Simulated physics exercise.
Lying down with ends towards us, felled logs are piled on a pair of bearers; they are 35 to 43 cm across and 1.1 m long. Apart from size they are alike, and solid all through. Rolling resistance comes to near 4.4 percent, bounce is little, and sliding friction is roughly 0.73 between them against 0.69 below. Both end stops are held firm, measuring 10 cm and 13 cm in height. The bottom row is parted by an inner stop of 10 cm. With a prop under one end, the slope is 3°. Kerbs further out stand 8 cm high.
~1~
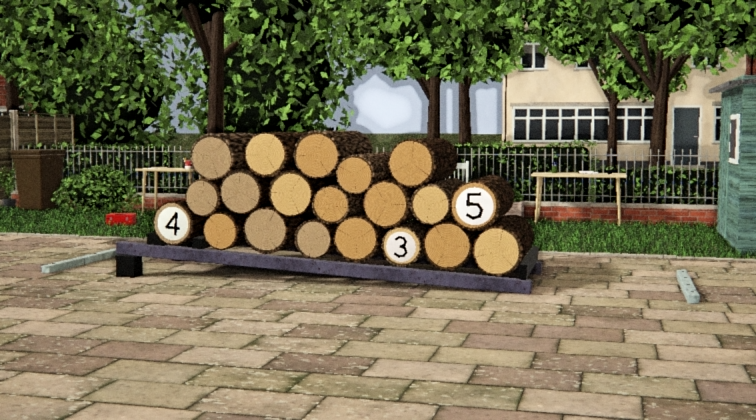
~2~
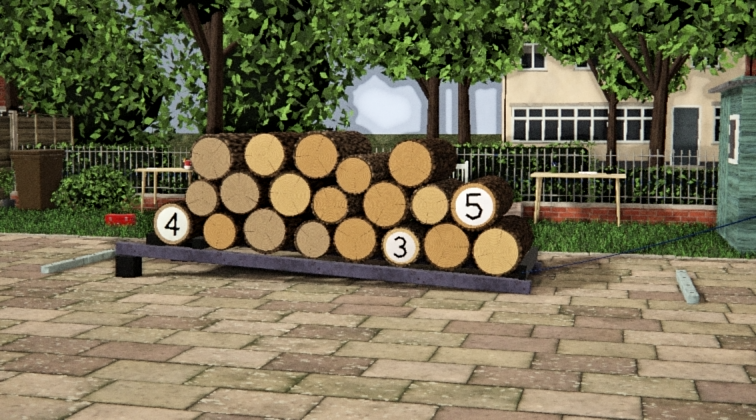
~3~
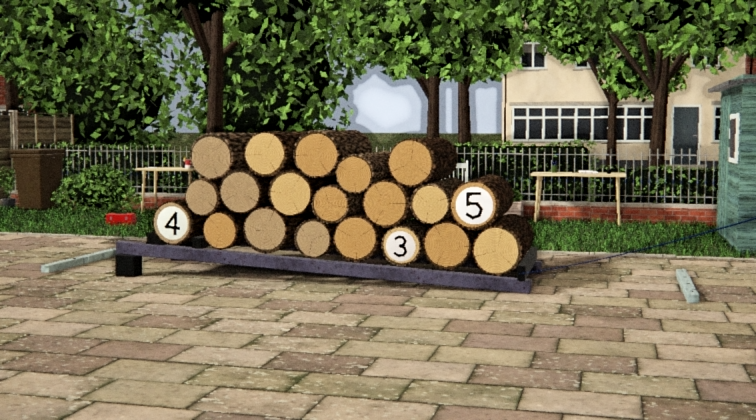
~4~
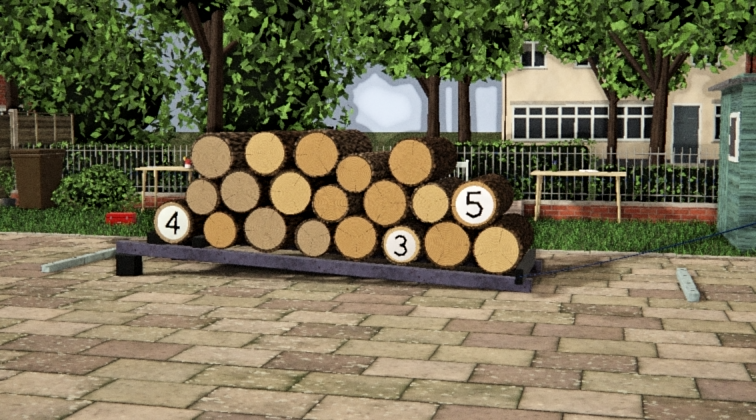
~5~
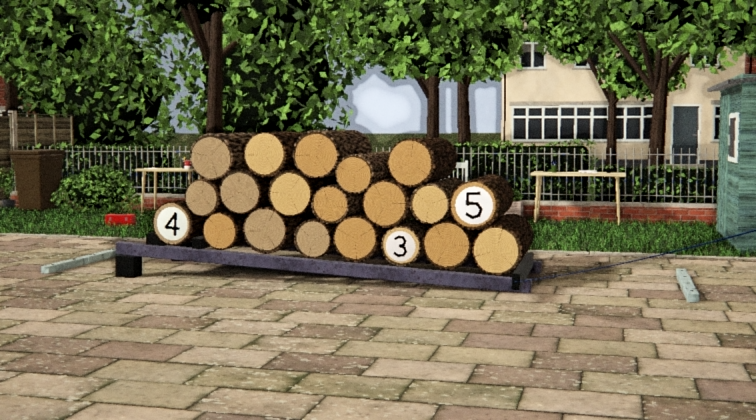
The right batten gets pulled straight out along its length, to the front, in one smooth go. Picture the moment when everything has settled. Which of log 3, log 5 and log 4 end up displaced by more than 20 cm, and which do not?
No. 3 - displaced; 5 - displaced; 4 - not displaced.
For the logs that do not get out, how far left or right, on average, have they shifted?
Mean shift: Approx. 40 cm, rightward.
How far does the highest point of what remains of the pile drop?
Around 5 centimetres.
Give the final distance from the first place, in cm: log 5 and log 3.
Log 5: 175, log 3: 70.
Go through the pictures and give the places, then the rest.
In the first picture, 20 logs, 8 on the base, highest (316, 155); no. 3 (401, 247), no. 5 (475, 206), no. 4 (173, 224); left chock (10 cm) (149, 233); right batten (13 cm) (523, 265); inner batten (10 cm) (197, 238); left end propped up; kerbs (49, 265) and (693, 293).
The right batten has not moved yet, at (523, 265); the rest still, in the second picture.
The right batten is 10 cm out, at (522, 266); the rest still; bottom ones (173, 223) (220, 231) (265, 230) (312, 239) (355, 239) (401, 246) (446, 246) (497, 251), in the third picture.
The right batten is 31 cm out, at (520, 269); the rest still, in the fourth picture.
The right batten is 53 cm out, at (516, 274); the rest still; no. 3 (401, 246), no. 5 (474, 206), no. 4 (172, 224), in the fifth picture.
Then, 1.35 s past the final picture, 0 now displaced over 20 cm; no. 3 in place; no. 5 2.8 cm right; no. 4 in place.
Then, 2.45 s past the final picture, 1 now displaced over 20 cm; no. 3 10 cm right; no. 5 17 cm right and 3.2 cm down; no. 4 in place.
Then, 5.21 s past the final picture, 8 now displaced over 20 cm; 1 over the right kerb; no. 3 49 cm right and 2.6 cm down; no. 5 1.4 m right and 21 cm down; no. 4 in place.
All still, 8.6 s past the final picture, 8 moved over 20 cm; 1 over the right kerb; no. 3 68 cm right and 3.6 cm down; no. 5 1.6 m right and 46 cm down; no. 4 in place; top of the pile 1.3 m high, from 1.4 m.
